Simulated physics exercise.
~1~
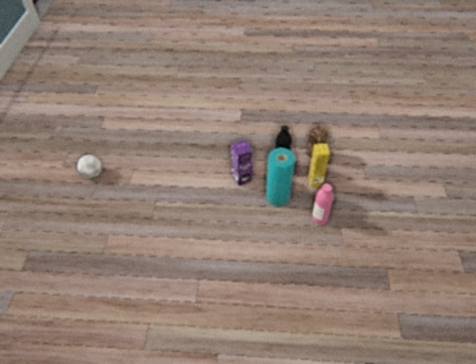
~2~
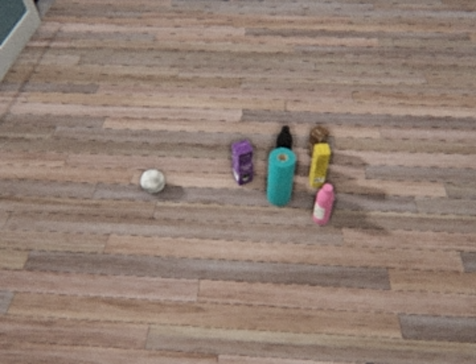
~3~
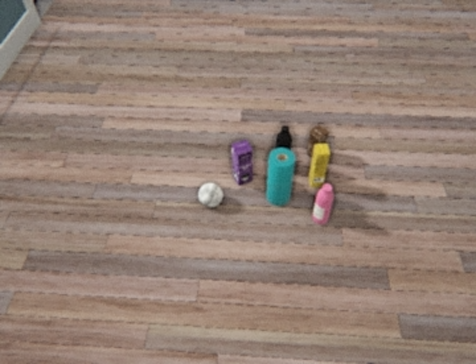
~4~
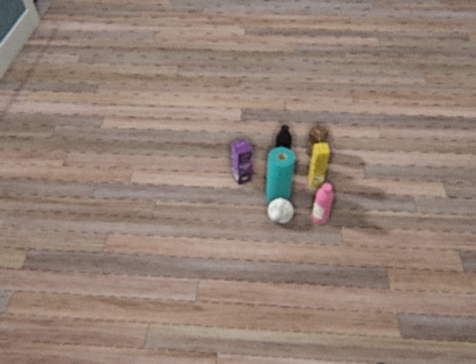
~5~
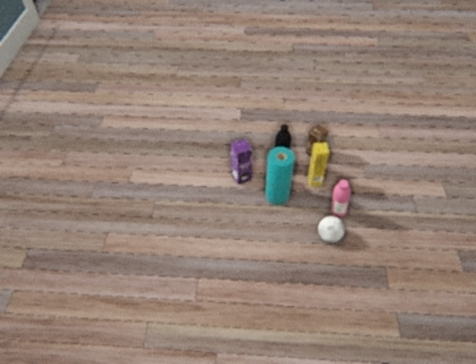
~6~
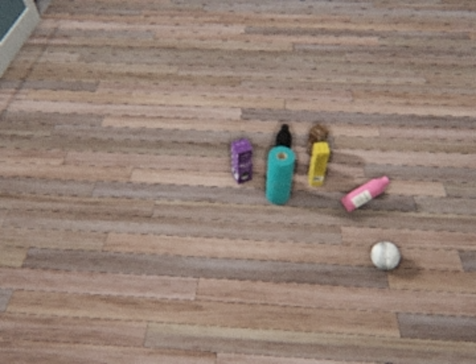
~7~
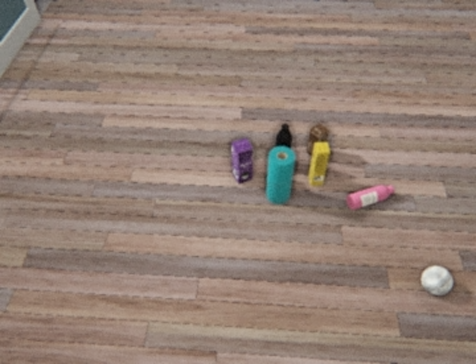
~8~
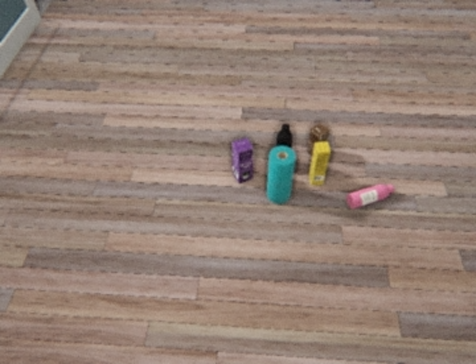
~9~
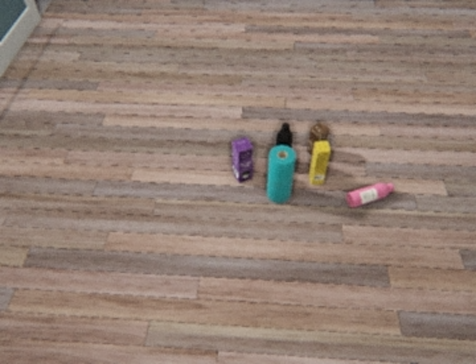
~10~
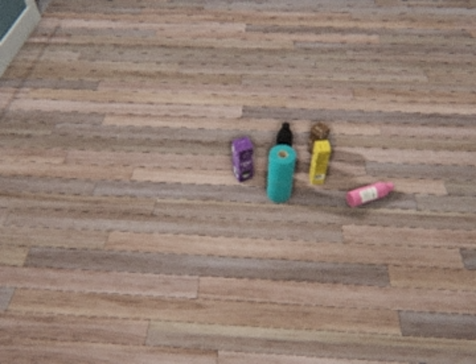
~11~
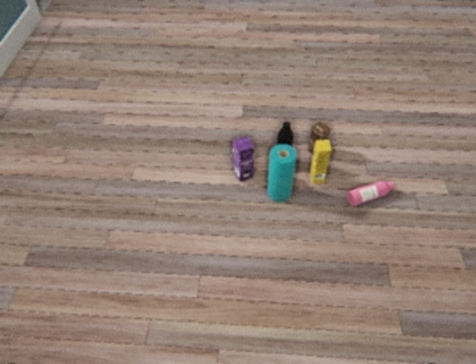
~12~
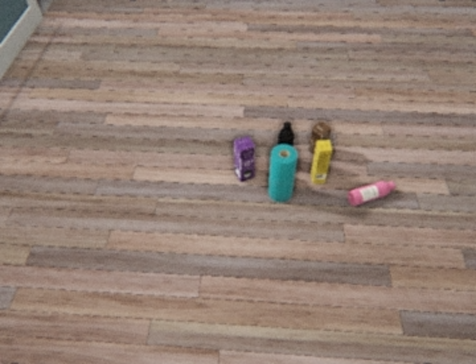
On a wooden floor, a white ball rolls right and knocks over a pink bottle.
